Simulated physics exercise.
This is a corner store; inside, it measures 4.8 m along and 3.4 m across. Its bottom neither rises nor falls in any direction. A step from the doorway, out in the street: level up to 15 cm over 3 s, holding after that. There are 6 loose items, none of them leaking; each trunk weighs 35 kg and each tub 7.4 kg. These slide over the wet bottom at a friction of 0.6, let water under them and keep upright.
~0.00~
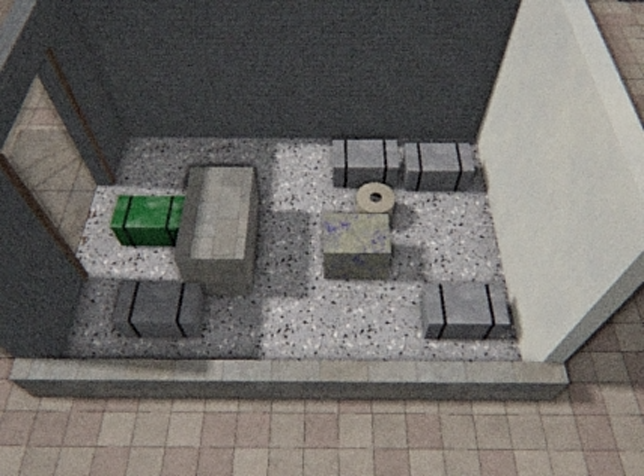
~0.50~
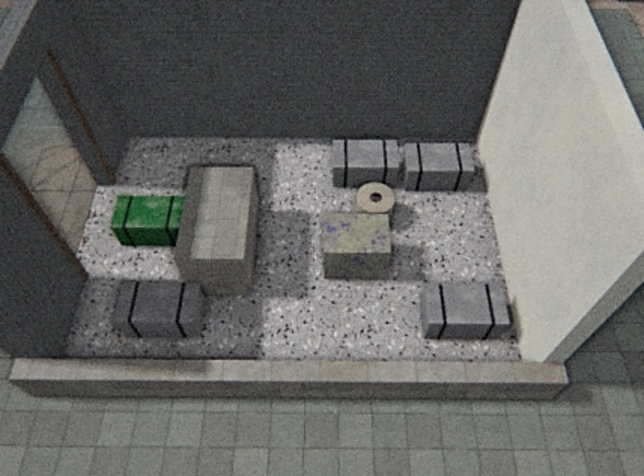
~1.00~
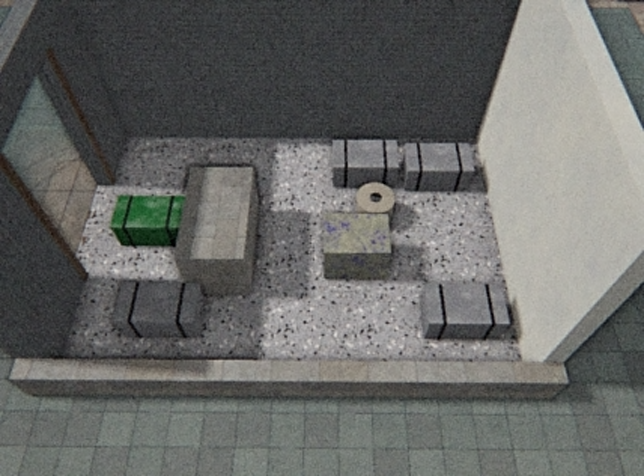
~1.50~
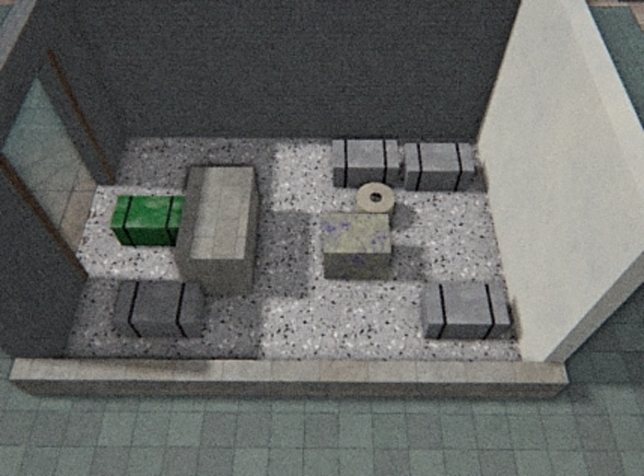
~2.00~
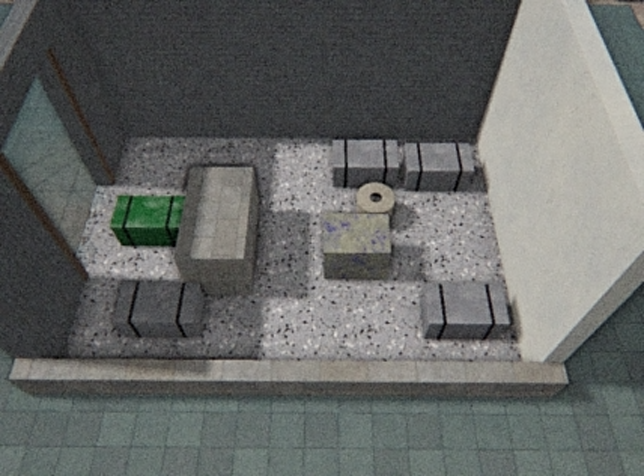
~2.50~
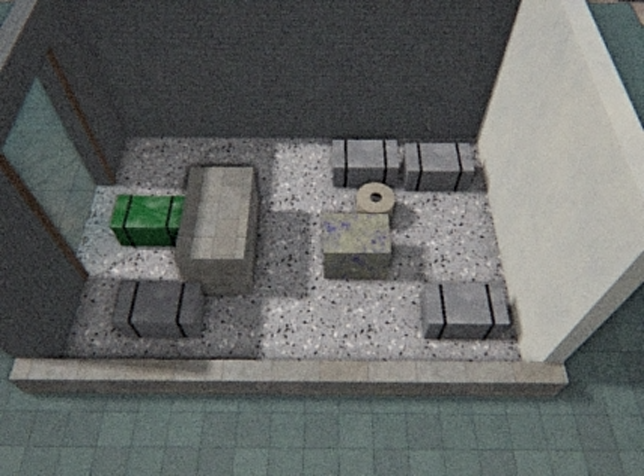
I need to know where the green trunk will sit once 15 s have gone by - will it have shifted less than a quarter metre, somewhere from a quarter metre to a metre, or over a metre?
Displacement: Large.
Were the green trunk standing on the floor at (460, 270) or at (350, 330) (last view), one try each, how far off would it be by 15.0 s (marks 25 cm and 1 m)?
Respectively, it sits tight and sits tight.
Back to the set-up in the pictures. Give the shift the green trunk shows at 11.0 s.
120 cm or so by then.
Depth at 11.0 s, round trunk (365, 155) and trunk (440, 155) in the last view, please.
Depths: Near 6 cm, then near 5 cm.
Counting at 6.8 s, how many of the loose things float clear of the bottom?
I get 0.
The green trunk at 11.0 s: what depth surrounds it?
7 cm, roughly.
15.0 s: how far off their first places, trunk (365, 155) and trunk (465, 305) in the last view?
They sit 0 cm and 0 cm away, in the order given.
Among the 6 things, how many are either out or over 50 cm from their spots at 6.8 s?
Tally: 0.
After 3.5 s the green trunk is near (149, 211), 0.0 m from its start, aground; 0 afloat.
After 6.8 s the green trunk is near (155, 202), 0.1 m from its start, aground; 0 afloat.
After 11.0 s the green trunk is near (210, 137), 1.3 m from its start, aground; 0 afloat.
After 15.0 s the green trunk is near (269, 131), 1.8 m from its start, afloat; 3 afloat.
